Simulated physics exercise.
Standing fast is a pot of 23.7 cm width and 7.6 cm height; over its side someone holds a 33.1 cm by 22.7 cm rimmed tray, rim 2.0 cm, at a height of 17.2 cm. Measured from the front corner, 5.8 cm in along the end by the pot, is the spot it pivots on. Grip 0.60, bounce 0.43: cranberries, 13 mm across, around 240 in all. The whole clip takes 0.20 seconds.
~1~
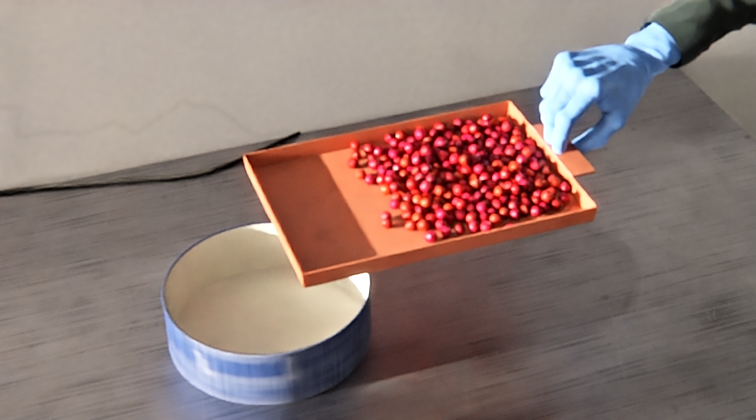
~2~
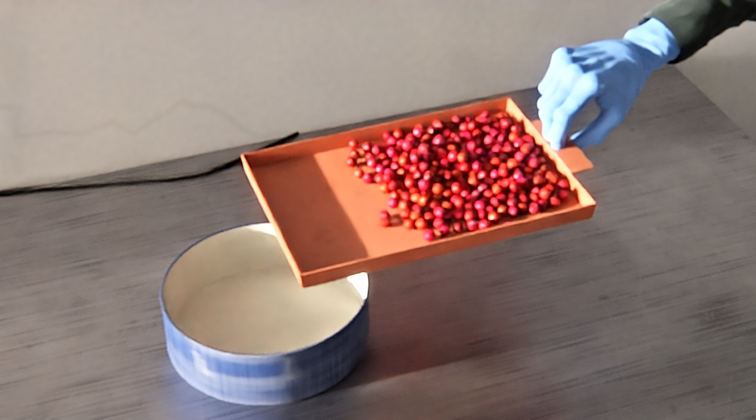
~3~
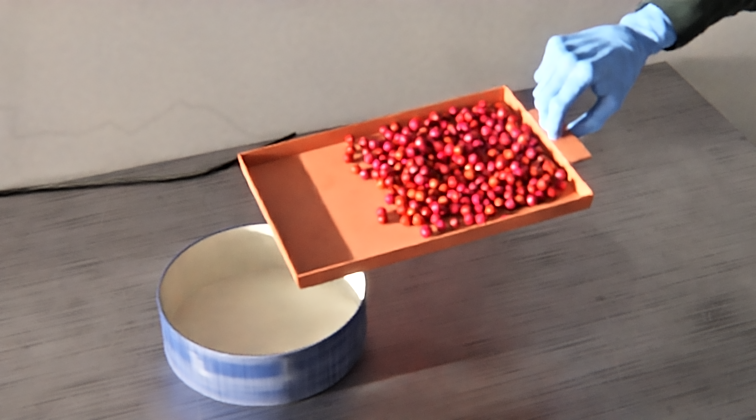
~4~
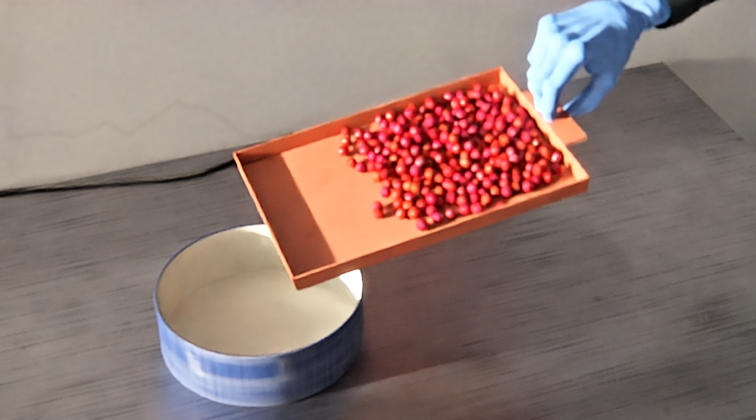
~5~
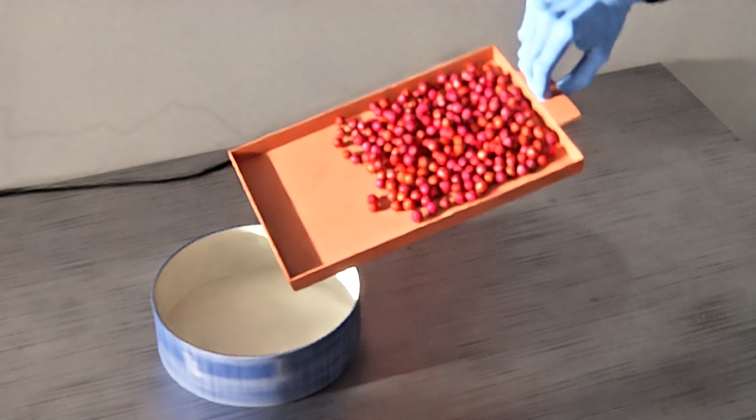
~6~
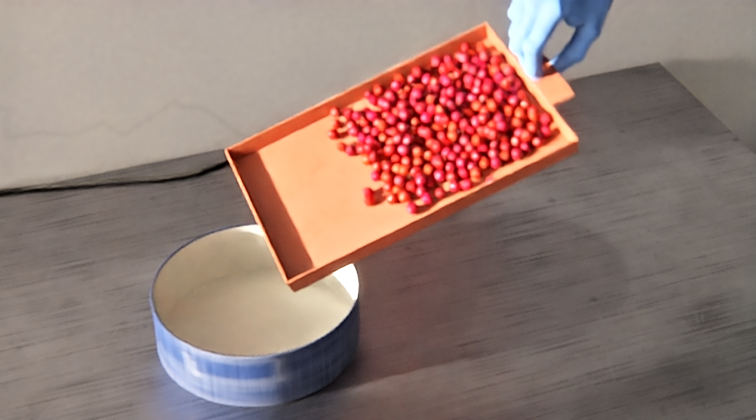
Orange tray of small red berries tilting steadily down to the left above a blue-and-white pot as a blue-gloved hand lifts its handle.
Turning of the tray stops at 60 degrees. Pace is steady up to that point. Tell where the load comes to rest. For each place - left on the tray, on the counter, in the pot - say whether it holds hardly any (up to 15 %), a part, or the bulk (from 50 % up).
Left on the tray: A part; counter: A part; pot: A part.
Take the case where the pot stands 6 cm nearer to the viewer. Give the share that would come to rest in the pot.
Result after the change: About 40 in a hundred.
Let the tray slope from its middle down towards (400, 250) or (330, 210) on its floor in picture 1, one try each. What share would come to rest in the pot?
About 0 per cent on the first try and 40 per cent on the second.
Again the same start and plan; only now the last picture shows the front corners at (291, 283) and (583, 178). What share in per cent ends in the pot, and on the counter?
Pot: 0, counter: 40.
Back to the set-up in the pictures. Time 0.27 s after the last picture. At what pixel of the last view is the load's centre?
I'd put it close to (344, 110).
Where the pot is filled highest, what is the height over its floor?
It reaches roughly 2.0 cm.
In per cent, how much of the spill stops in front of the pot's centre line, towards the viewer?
90 %.
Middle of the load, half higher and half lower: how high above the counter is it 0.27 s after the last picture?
Some 32 cm.
Then, 0.17 s after the last picture, tilt 41 degrees; the tray holds 100 %, the pot 0 %.
Then, 0.27 s after the last picture, tilt 55 degrees; the tray holds 100 %, the pot 0 %.
Then, 0.53 s after the last picture, tilt 60 degrees; the tray holds 60 %, the pot 0 %.
In the end, tray 35 %, counter 40 %, pot 25 %.
